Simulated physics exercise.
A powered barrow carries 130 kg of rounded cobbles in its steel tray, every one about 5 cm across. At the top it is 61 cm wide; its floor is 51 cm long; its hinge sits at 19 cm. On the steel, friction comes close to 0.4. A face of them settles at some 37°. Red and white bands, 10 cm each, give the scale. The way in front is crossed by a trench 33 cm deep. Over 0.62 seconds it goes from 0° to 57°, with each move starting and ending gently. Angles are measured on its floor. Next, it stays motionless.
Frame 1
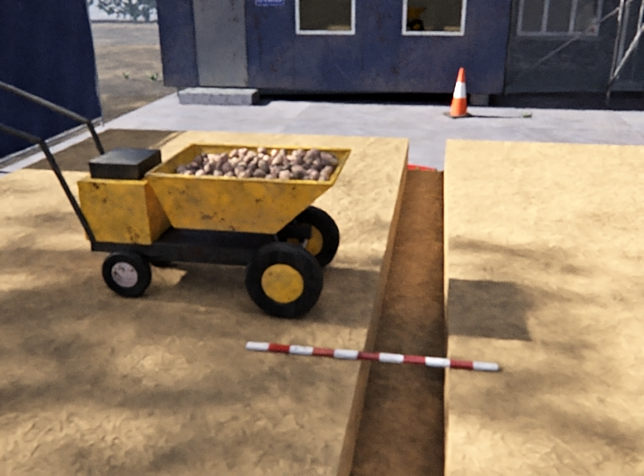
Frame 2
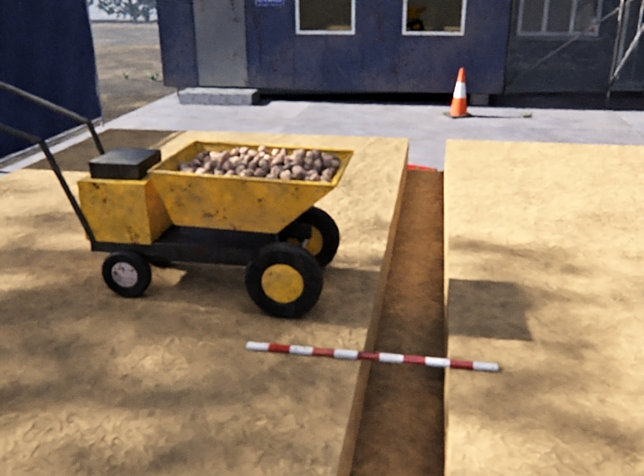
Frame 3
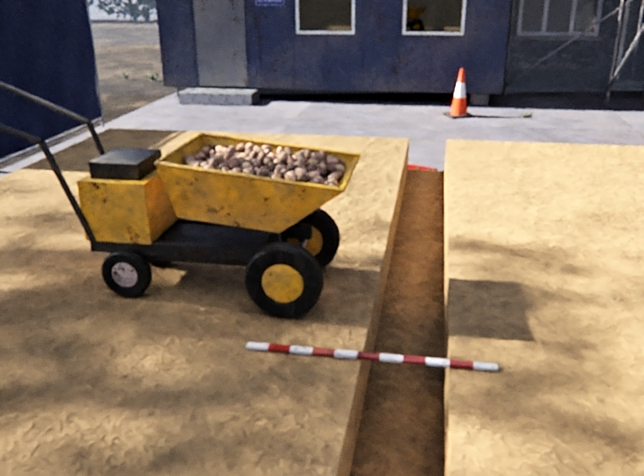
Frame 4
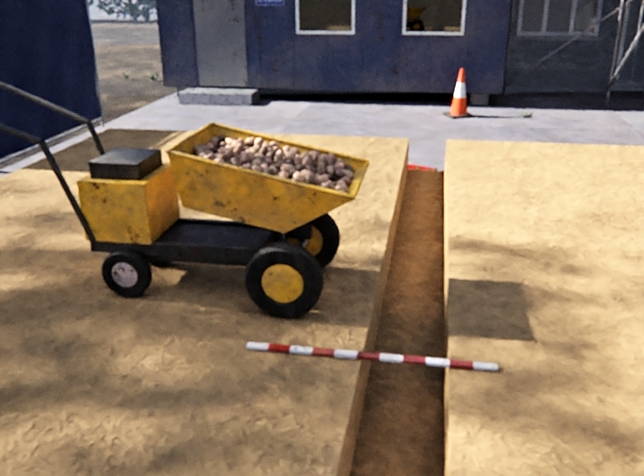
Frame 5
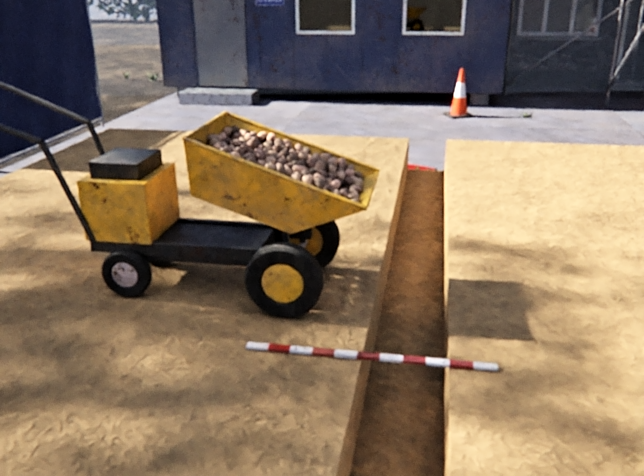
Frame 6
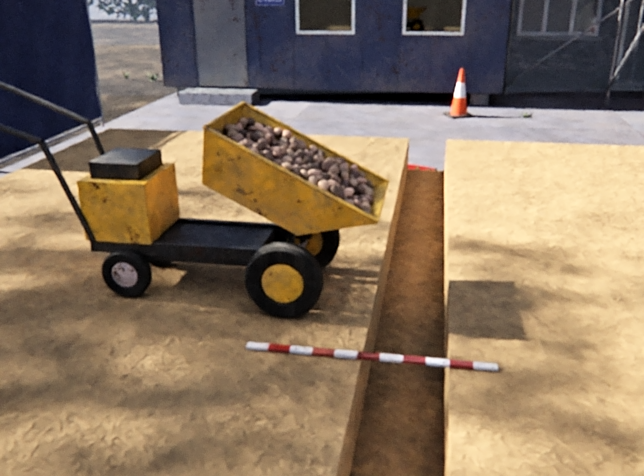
The yellow tray of a small barrow, full of rounded stones, sat level at first, then gradually tilted down to the right, its back end rising, while the wheels stayed put beside a narrow trench.
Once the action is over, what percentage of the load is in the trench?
About 61 in every hundred.
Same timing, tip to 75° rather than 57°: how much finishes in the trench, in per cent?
About 65 per cent would end up in the trench.
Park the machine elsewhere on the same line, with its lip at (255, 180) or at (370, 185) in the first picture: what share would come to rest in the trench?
About 80 per cent from the first spot, about 30 from the second.
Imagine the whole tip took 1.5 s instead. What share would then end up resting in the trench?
It would be near 80 per cent.
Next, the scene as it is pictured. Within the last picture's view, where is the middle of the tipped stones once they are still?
At about pixel (438, 333) in the last view.
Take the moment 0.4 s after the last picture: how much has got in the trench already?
About 15 per cent by then.
Then, 0.2 s after the last picture the floor is at 48°, 100 % in the tray; the foremost stones are at (391, 234).
Then, 0.4 s after the last picture the floor is at 57°, 85 % in the tray, 15 % in the trench, 1 % past the trench; the foremost stones are at (455, 280).
Then, 0.8 s after the last picture the floor is at 57°, 37 % in the tray, 27 % in the trench, 36 % past the trench; the foremost stones are at (561, 301).
Then, 2.7 s after the last picture the floor is at 57°, 0 % in the tray, 61 % in the trench, 39 % past the trench; the foremost stones are past the picture's edge.
